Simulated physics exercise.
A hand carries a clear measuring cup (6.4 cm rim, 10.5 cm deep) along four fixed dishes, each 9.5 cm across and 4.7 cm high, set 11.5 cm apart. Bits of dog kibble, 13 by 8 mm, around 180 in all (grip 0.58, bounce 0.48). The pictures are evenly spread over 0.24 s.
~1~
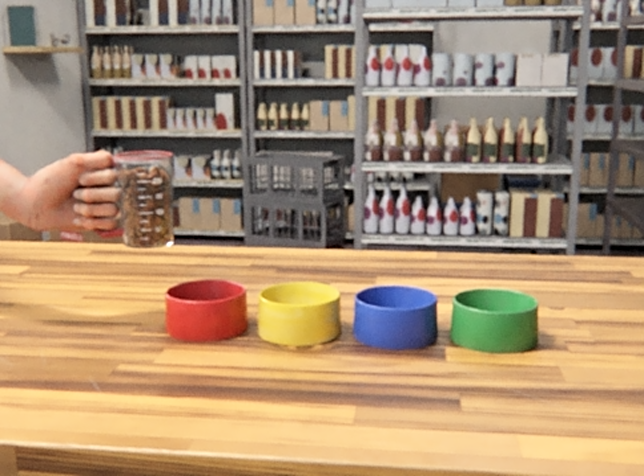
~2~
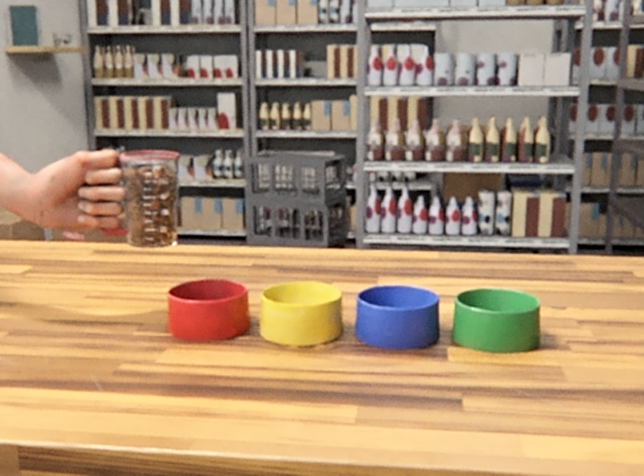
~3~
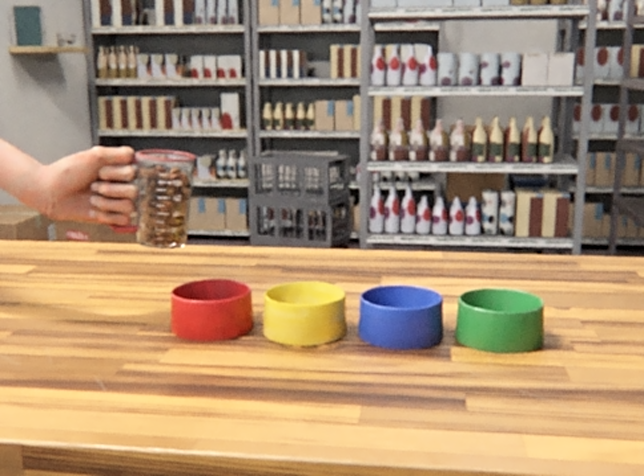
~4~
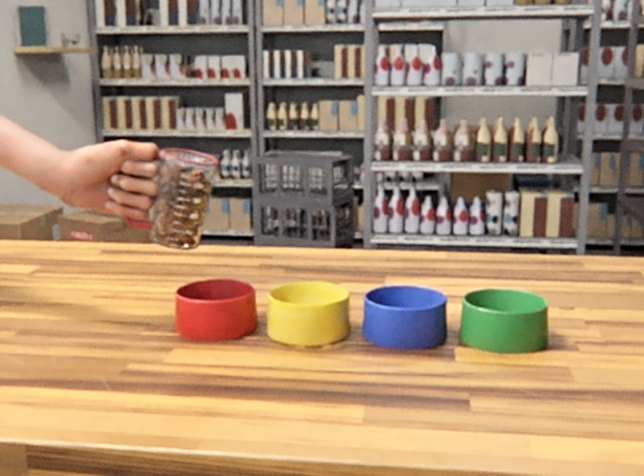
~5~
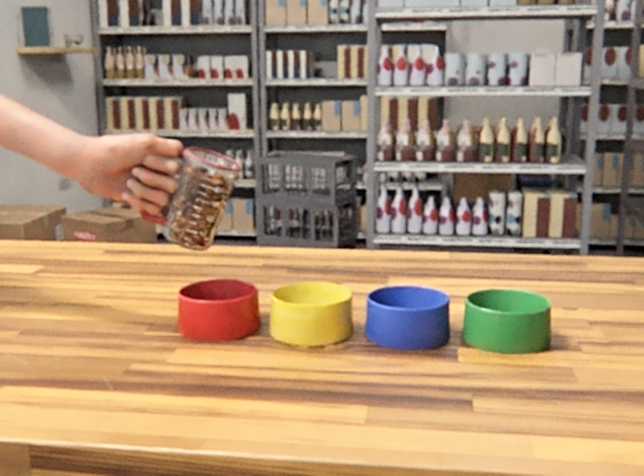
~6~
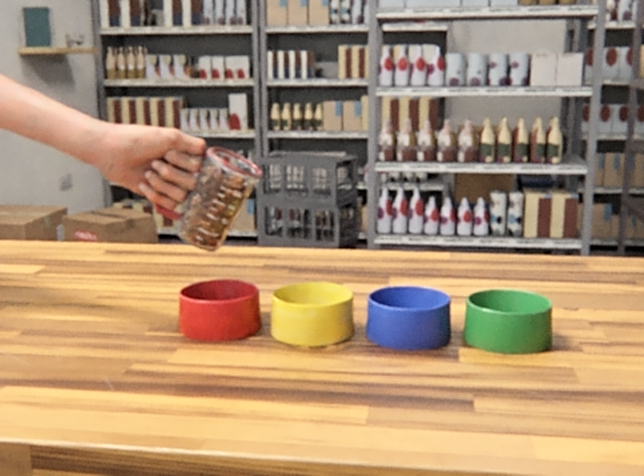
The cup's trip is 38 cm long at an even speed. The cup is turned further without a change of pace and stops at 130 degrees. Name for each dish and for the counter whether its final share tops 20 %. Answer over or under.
Red: Under, blue: Under, green: Over, yellow: Under, counter: Over.
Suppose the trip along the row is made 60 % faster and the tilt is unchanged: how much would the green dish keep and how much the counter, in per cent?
Green 60, counter 40.
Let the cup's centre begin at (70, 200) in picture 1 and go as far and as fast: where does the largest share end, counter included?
The winner: Blue.
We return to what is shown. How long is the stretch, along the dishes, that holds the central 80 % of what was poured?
About 17 cm.
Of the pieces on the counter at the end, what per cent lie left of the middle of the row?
Roughly 0 per cent.
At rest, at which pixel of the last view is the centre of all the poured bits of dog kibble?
Near (521, 329).
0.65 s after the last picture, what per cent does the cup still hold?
Some 70 per cent of the load.
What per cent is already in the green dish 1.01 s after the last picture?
About 70 per cent by then.
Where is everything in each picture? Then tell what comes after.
In the first picture, cup at (146, 200), tilt 0 degrees, lip at (170, 156), moved 0.0 cm; middle of the pieces at (151, 207); red dish at (206, 291); yellow dish at (300, 294); blue dish at (396, 297); green dish at (495, 300).
In the second picture, cup at (151, 199), tilt 2 degrees, lip at (176, 157), moved 0.4 cm; middle of the pieces at (156, 207).
In the third picture, cup at (164, 199), tilt 6 degrees, lip at (192, 159), moved 1.5 cm; middle of the pieces at (168, 207).
In the fourth picture, cup at (182, 200), tilt 13 degrees, lip at (216, 164), moved 3.2 cm; middle of the pieces at (185, 208).
In the fifth picture, cup at (200, 200), tilt 21 degrees, lip at (239, 169), moved 5.1 cm; middle of the pieces at (202, 208).
In the sixth picture, cup at (216, 201), tilt 28 degrees, lip at (259, 176), moved 6.9 cm; middle of the pieces at (217, 209); red dish at (219, 291); yellow dish at (313, 294); blue dish at (409, 298); green dish at (509, 301).
Then, 0.39 s after the last picture, tilt 90 degrees; cup holds 100 %.
Then, 0.65 s after the last picture, tilt 128 degrees; cup holds 70 %, blue 5 %, green 10 %.
Then, 1.01 s after the last picture, tilt 130 degrees; cup holds 0 %, blue 5 %, green 70 %.
In the end, red 0 %, blue 5 %, green 70 %, yellow 0 %, counter 25 %.
